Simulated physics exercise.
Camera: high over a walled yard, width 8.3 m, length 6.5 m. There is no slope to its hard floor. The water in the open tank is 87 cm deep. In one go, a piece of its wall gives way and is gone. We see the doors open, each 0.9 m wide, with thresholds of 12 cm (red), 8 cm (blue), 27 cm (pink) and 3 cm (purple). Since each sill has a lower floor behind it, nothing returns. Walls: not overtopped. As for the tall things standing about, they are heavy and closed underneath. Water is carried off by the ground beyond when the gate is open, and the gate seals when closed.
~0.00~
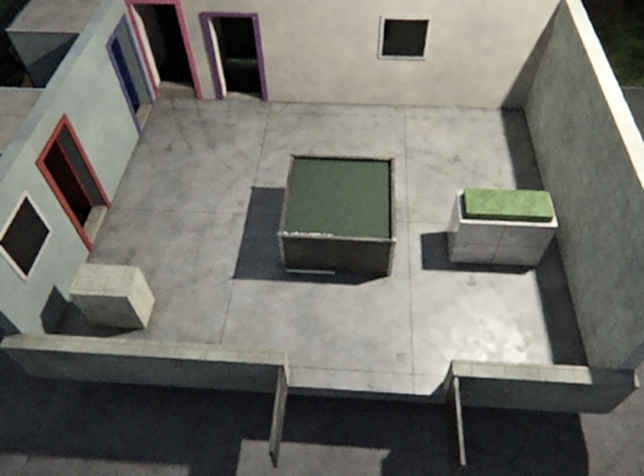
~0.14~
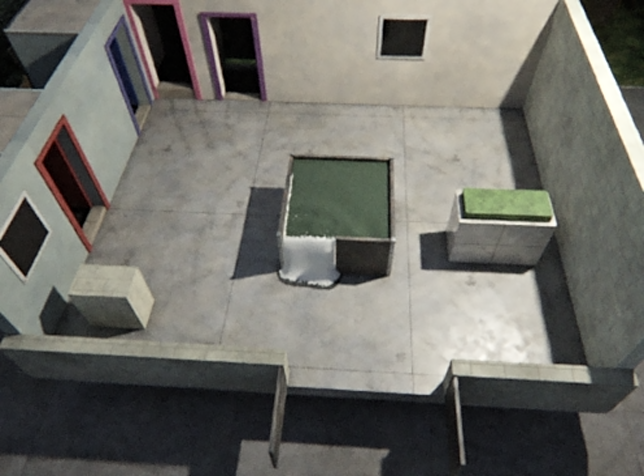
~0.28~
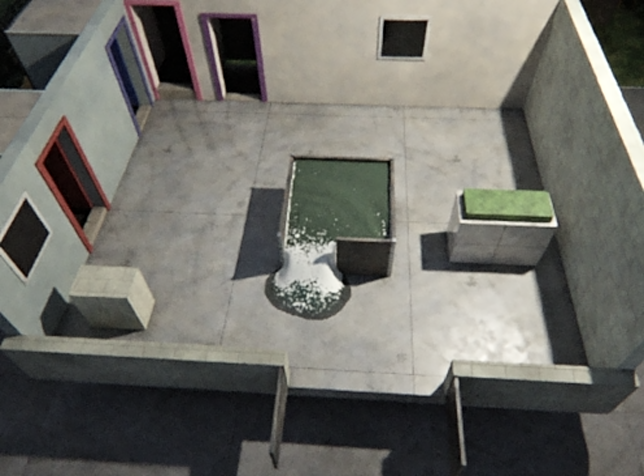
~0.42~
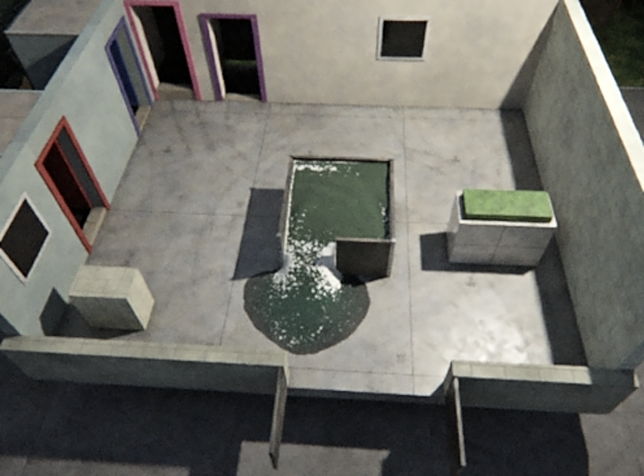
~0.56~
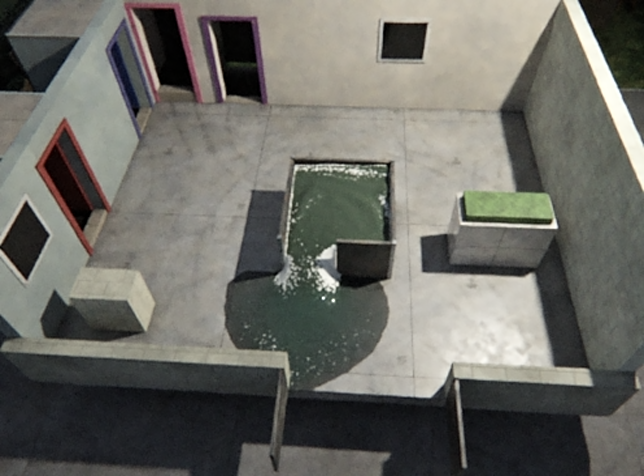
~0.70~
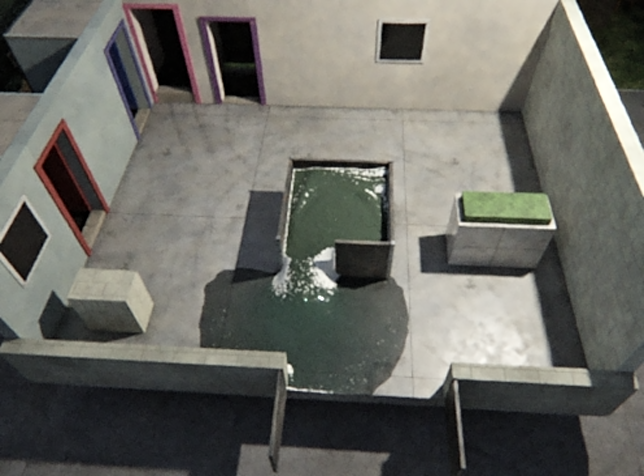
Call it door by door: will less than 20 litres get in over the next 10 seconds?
Red door - yes, less; blue door - yes, less; pink door - yes, less; purple door - no, 20 litres or more.
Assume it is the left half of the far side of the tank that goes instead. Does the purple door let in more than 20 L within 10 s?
Then the purple door ends up out of bounds.
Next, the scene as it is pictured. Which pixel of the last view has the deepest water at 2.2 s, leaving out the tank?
Roughly (56, 361).
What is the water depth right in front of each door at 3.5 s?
You'd get red at 4 cm, blue at 0 cm, pink at 0 cm, and purple at 0 cm.
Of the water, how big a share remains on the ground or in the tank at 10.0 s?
Around 54 percent of the water.
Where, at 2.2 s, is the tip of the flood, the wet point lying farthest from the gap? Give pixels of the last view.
Location: Approx. (45, 360) in the last view.
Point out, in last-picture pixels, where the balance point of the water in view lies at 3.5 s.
Centre: Approx. (267, 271) px.
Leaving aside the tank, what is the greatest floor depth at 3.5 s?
Roughly 27 cm.
After 1.4 s water covers 15 % of the floor and is deepest (45 cm) near (308, 276); red door not reached, blue door not reached, pink door not reached, purple door not reached.
After 2.2 s water covers 15 % of the floor and is deepest (50 cm) near (56, 361); red door not reached, blue door not reached, pink door not reached, purple door not reached.
After 3.5 s water covers 30 % of the floor and is deepest (27 cm) near (45, 360); red door 4 cm at the sill, 0 L in, blue door not reached, pink door not reached, purple door not reached.
After 6.0 s water covers 50 % of the floor and is deepest (16 cm) near (45, 360); red door 4 cm at the sill, 0 L in, blue door 2 cm at the sill, 0 L in, pink door 9 cm at the sill, 0 L in, purple door 8 cm at the sill, 5 L in.
After 10.0 s water covers 60 % of the floor and is deepest (8 cm) near (67, 362); red door 2 cm at the sill, 0 L in, blue door 6 cm at the sill, 0 L in, pink door 5 cm at the sill, 0 L in, purple door 6 cm at the sill, 49 L in.
